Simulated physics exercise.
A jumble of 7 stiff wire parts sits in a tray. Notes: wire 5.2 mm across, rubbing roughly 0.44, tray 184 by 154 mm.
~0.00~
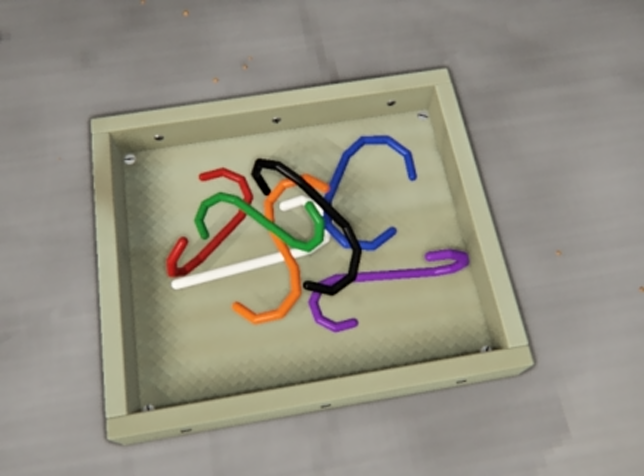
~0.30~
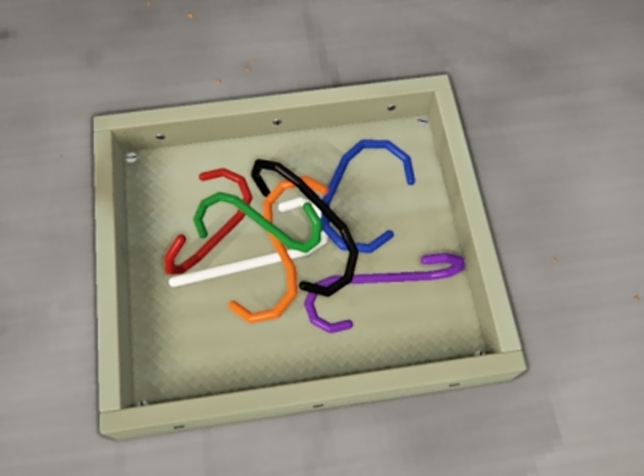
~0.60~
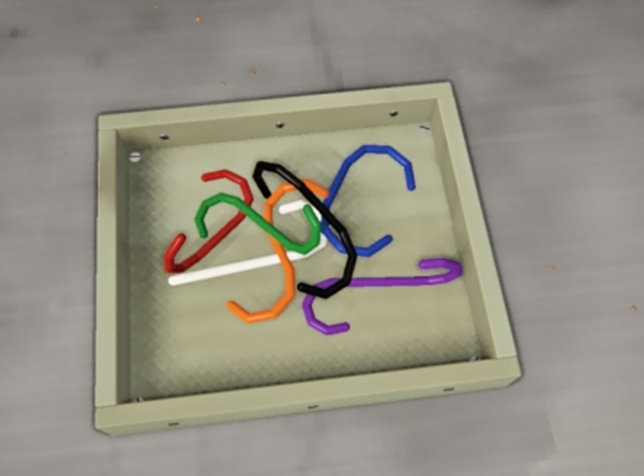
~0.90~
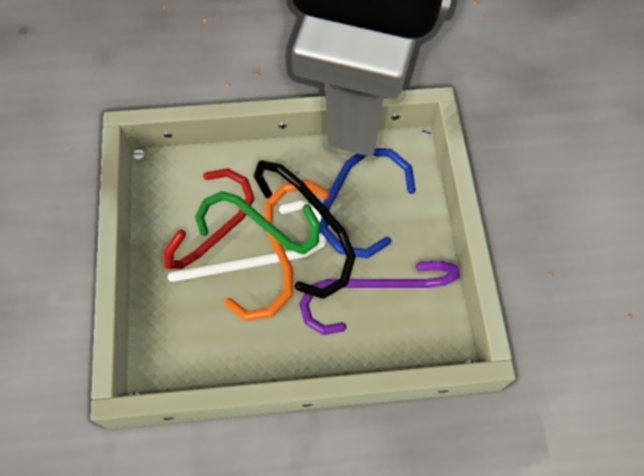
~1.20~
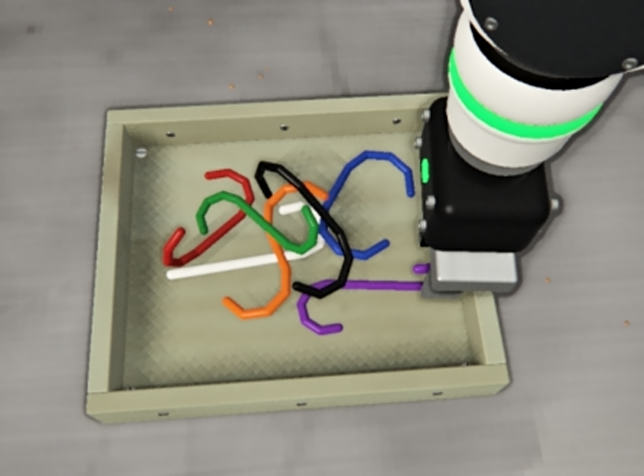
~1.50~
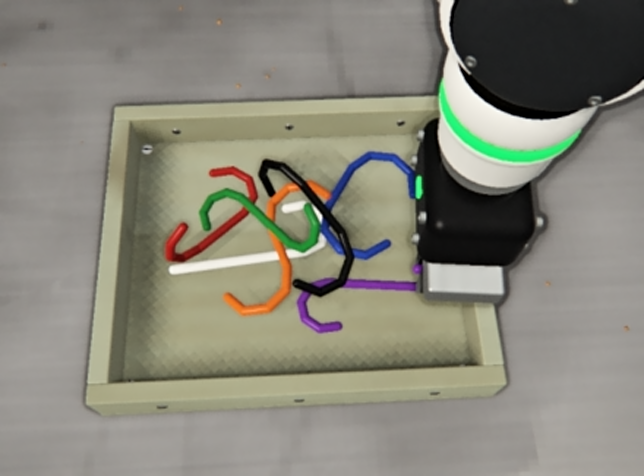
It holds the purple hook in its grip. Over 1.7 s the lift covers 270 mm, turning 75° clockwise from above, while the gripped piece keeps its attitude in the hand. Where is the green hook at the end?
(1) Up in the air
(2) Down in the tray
Answer: 2.
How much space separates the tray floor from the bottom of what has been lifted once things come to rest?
Gap: Approx. 270 mm.
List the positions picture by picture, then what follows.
In the first frame, fingers out of view, 211 mm above the grip; green hook from (309, 206) to (205, 235), passing over white hook, over orange hook; purple hook from (430, 257) to (354, 323), passing under black hook.
In the second frame, fingers out of view, 211 mm above the grip; white hook from (283, 207) to (174, 282), passing under orange hook, under blue hook, under black hook; black hook from (304, 286) to (266, 193), passing over white hook, over purple hook, over orange hook.
In the third frame, fingers out of view, 196 mm above the grip; red hook from (205, 178) to (181, 238), passing over white hook; blue hook from (411, 187) to (389, 239), passing over white hook, under black hook.
In the fourth frame, fingers (363, 99) 105 mm above the grip; green hook from (307, 209) to (204, 232), passing over white hook, over orange hook; orange hook from (325, 194) to (229, 303), passing over white hook, under black hook, under green hook.
In the fifth frame, fingers (441, 258) 13 mm above the grip.
In the sixth frame, fingers (436, 269) closed on the purple hook; green hook from (308, 208) to (207, 227).
After 2.01 s, lowest point more than 20 mm over the tray floor, purple hook 58 mm.
After 2.43 s, lowest point more than 20 mm over the tray floor, purple hook 159 mm.
After 3.20 s, lowest point more than 20 mm over the tray floor, purple hook 273 mm.
At rest, hanging purple hook 273 mm; the other 6 are down.
